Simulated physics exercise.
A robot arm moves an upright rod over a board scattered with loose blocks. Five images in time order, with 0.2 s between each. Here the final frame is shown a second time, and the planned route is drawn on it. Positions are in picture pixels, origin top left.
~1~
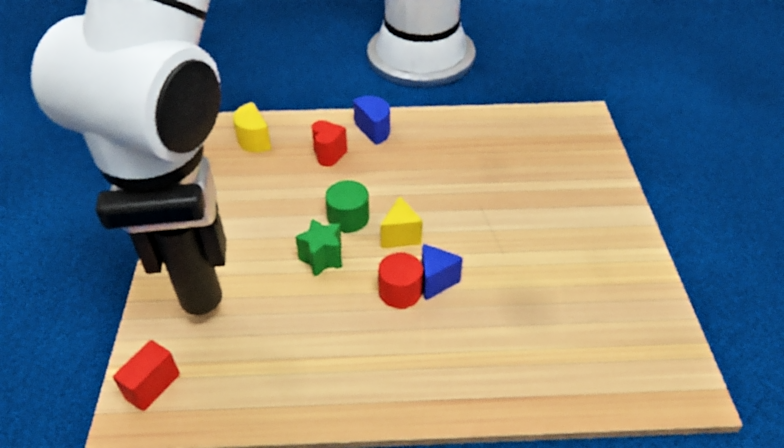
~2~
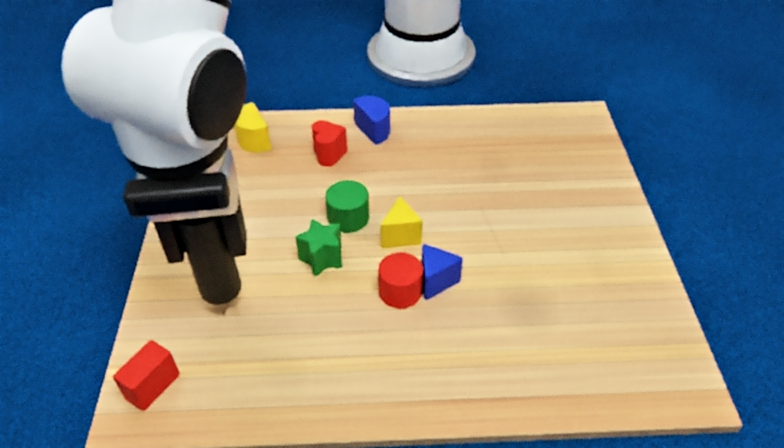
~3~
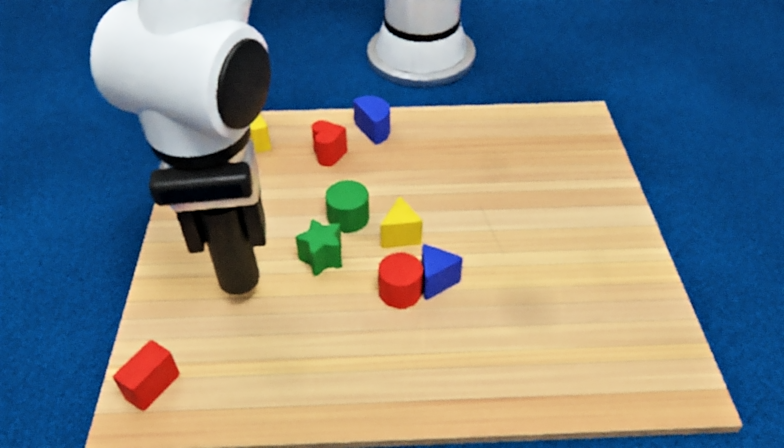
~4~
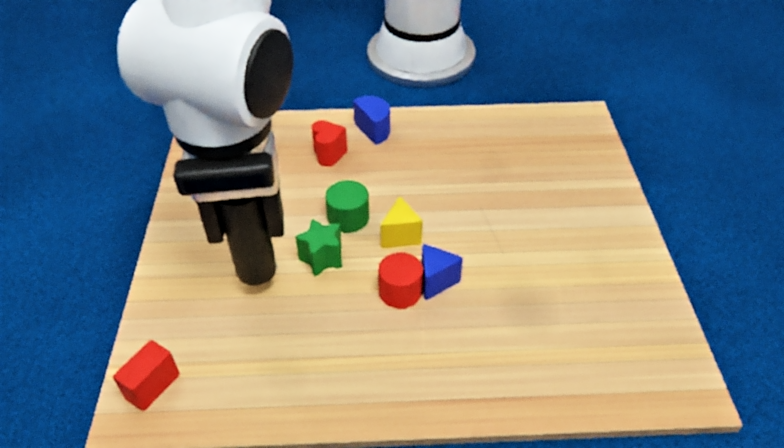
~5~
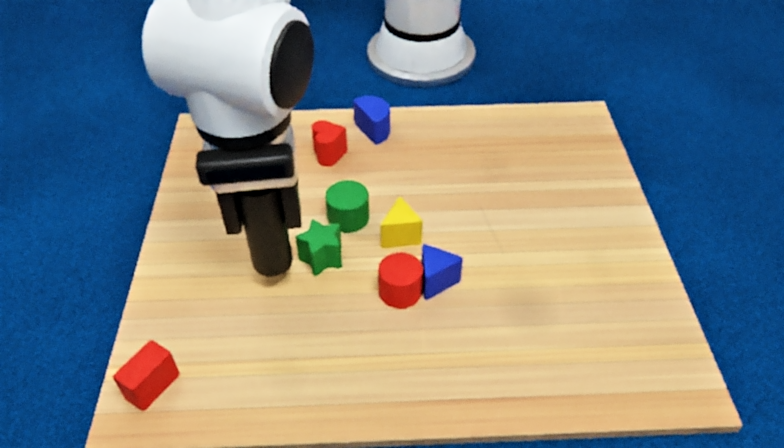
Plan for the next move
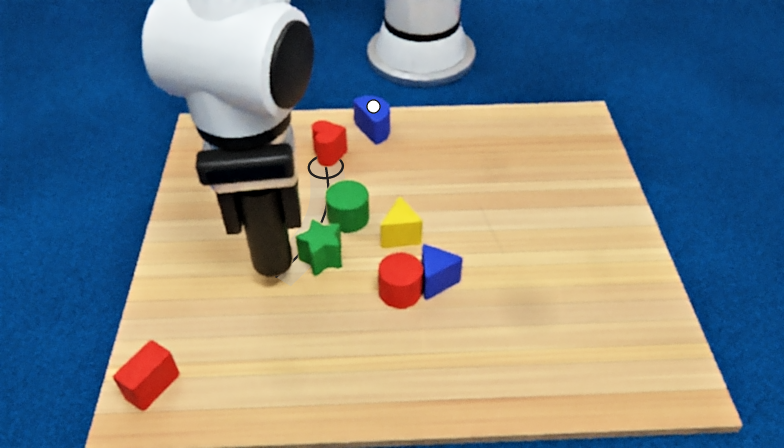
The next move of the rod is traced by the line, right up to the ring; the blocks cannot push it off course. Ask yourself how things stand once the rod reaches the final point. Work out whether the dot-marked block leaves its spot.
The block you're asking about stays where it is.
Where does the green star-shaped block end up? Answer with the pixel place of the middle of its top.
The point I'd pick in the picture is (343, 224).
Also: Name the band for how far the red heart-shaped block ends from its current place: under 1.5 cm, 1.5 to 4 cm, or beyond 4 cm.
The red heart-shaped block moves 1.5-4 cm.
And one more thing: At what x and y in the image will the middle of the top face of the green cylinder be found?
The answer is (365, 178).
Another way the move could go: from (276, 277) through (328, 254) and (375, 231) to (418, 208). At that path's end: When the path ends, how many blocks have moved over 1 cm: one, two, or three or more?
That makes 3 blocks or more.
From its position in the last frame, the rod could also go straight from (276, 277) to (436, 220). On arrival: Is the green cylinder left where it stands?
My answer is no.
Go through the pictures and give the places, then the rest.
Tip of the rod (202, 300), middles of tops, green star-shaped block (320, 235), red heart-shaped block (327, 130), green cylinder (347, 194), blue D-shaped block (374, 106), in the first picture.
Rod (221, 290), nothing pushed, in the second picture.
Rod (240, 280), nothing pushed, in the third picture.
Rod (257, 271), nothing pushed, in the fourth picture.
Rod (273, 263), green star-shaped block (320, 235), red heart-shaped block (327, 130), green cylinder (347, 194), blue D-shaped block (374, 106), in the fifth picture.
The line goes from (276, 277) via (311, 240) and (327, 202), ending at (326, 167); the dot is on the blue D-shaped block.
The first path, step by step. One third of the way, rod (310, 224); green star-shaped block (341, 225), turned 65° clockwise.
Two thirds of the way, rod (326, 187); green star-shaped block (343, 224), turned 75° clockwise; green cylinder (365, 178).
At the end, rod (324, 152); green star-shaped block (343, 224), turned 75° clockwise; red heart-shaped block (328, 120); green cylinder (365, 178); blue D-shaped block unmoved.
